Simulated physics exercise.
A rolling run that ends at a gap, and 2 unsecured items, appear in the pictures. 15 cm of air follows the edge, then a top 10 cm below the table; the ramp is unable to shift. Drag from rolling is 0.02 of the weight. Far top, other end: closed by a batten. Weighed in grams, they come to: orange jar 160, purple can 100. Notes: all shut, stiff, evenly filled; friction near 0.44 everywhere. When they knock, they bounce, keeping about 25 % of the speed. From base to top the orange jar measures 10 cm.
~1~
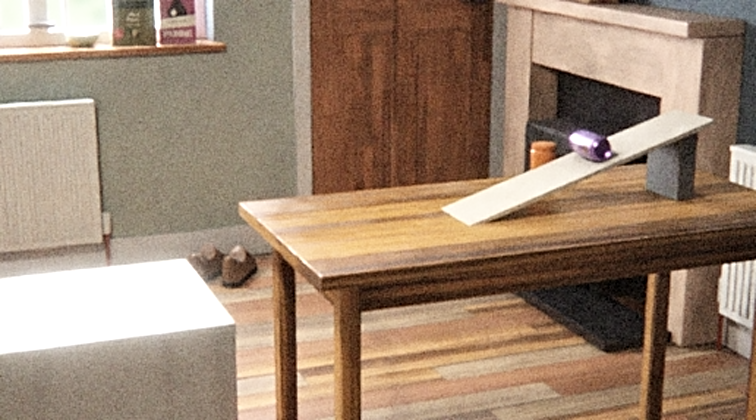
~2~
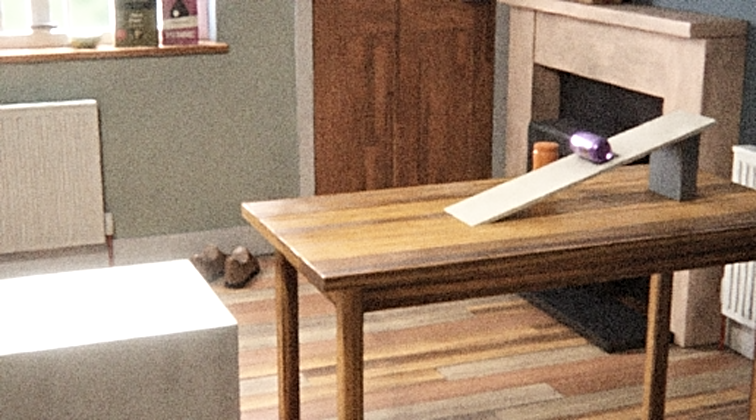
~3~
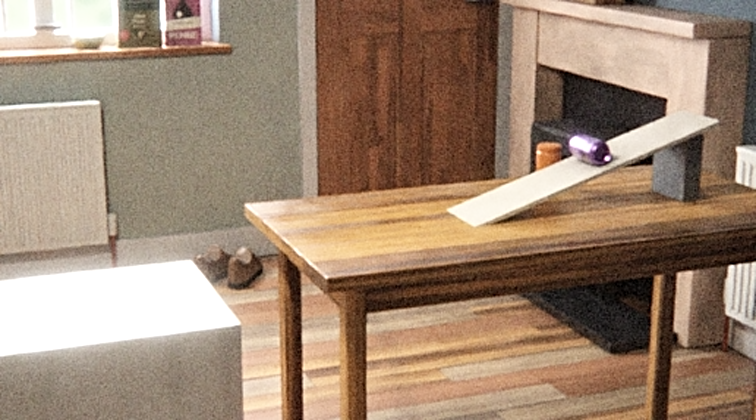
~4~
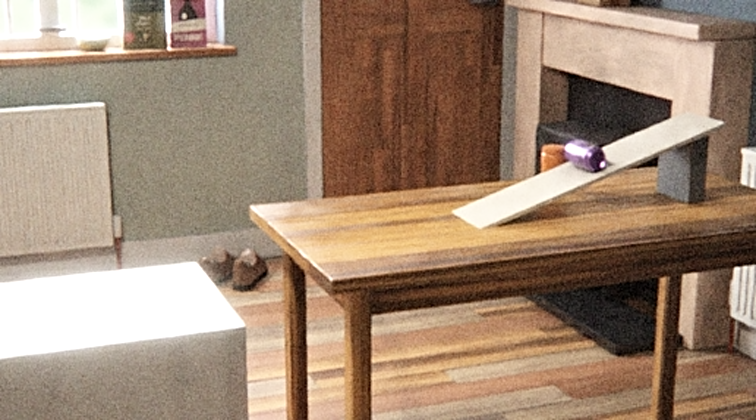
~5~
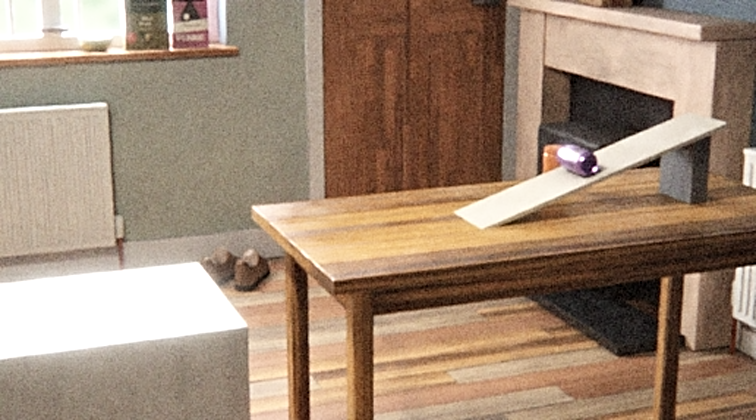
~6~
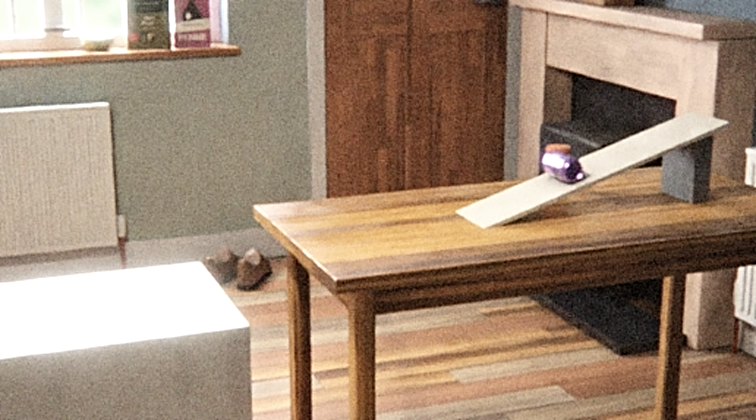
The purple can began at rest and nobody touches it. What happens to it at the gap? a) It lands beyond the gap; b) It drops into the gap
Option a: It lands beyond the gap.
Then, 0.40 s after the last picture, 28 cm to the edge; purple can near (412, 213).
Then, 0.90 s after the last picture, 25 cm past the table's edge; purple can near (177, 277).
By the end, 59 cm past the table's edge; orange jar in place, give or take 8 cm.
